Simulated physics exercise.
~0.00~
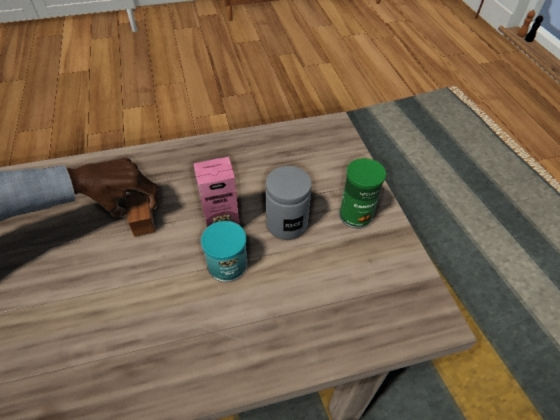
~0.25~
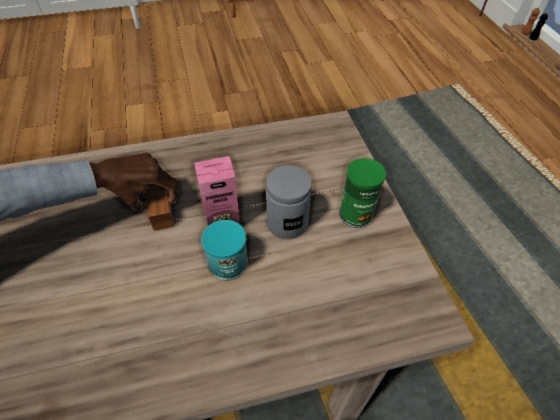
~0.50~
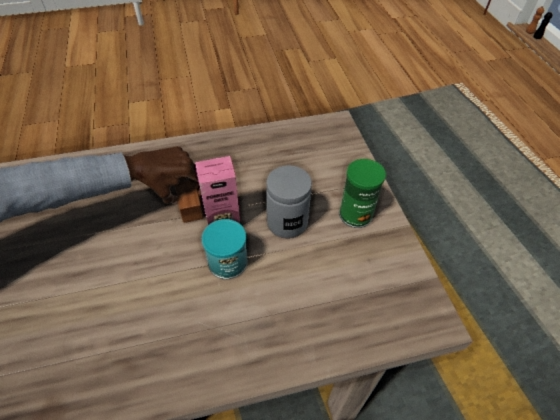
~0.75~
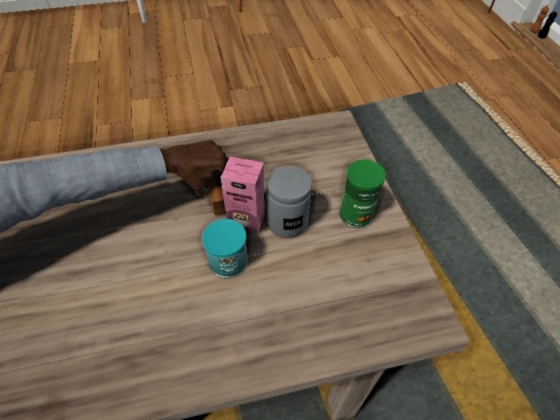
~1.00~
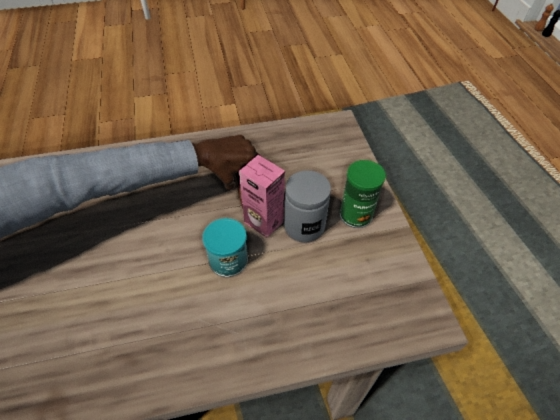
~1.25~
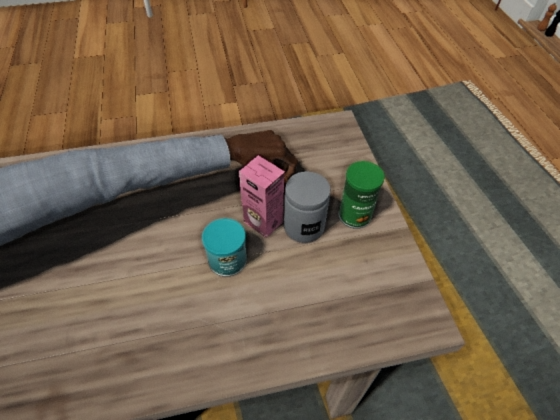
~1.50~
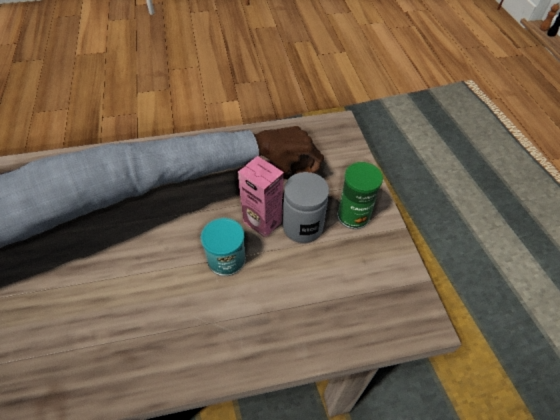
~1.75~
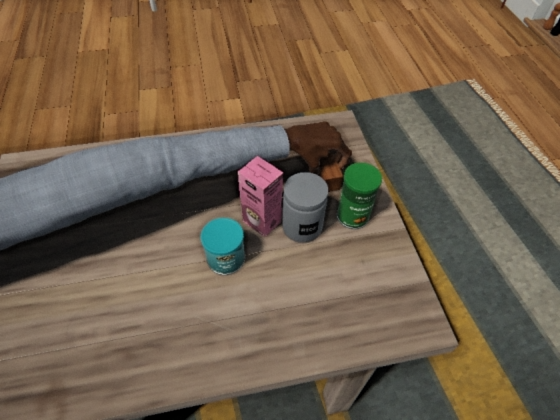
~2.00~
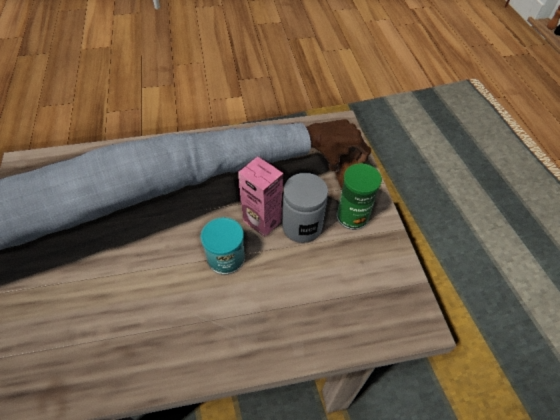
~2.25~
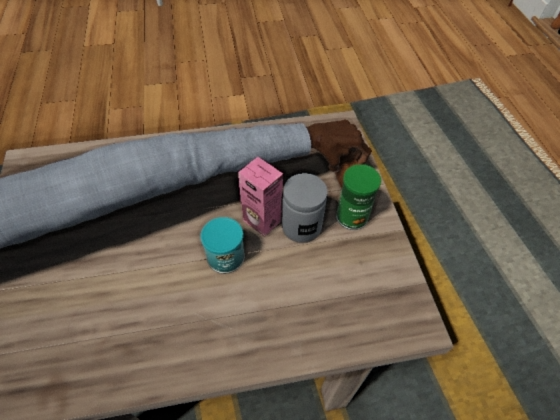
A hand slid a small brown block rightward across a wooden table, pushing a pink carton, which nudged a grey jar, then passed behind them and stopped behind the green tin, with everything still upright and the turquoise tin unmoved.
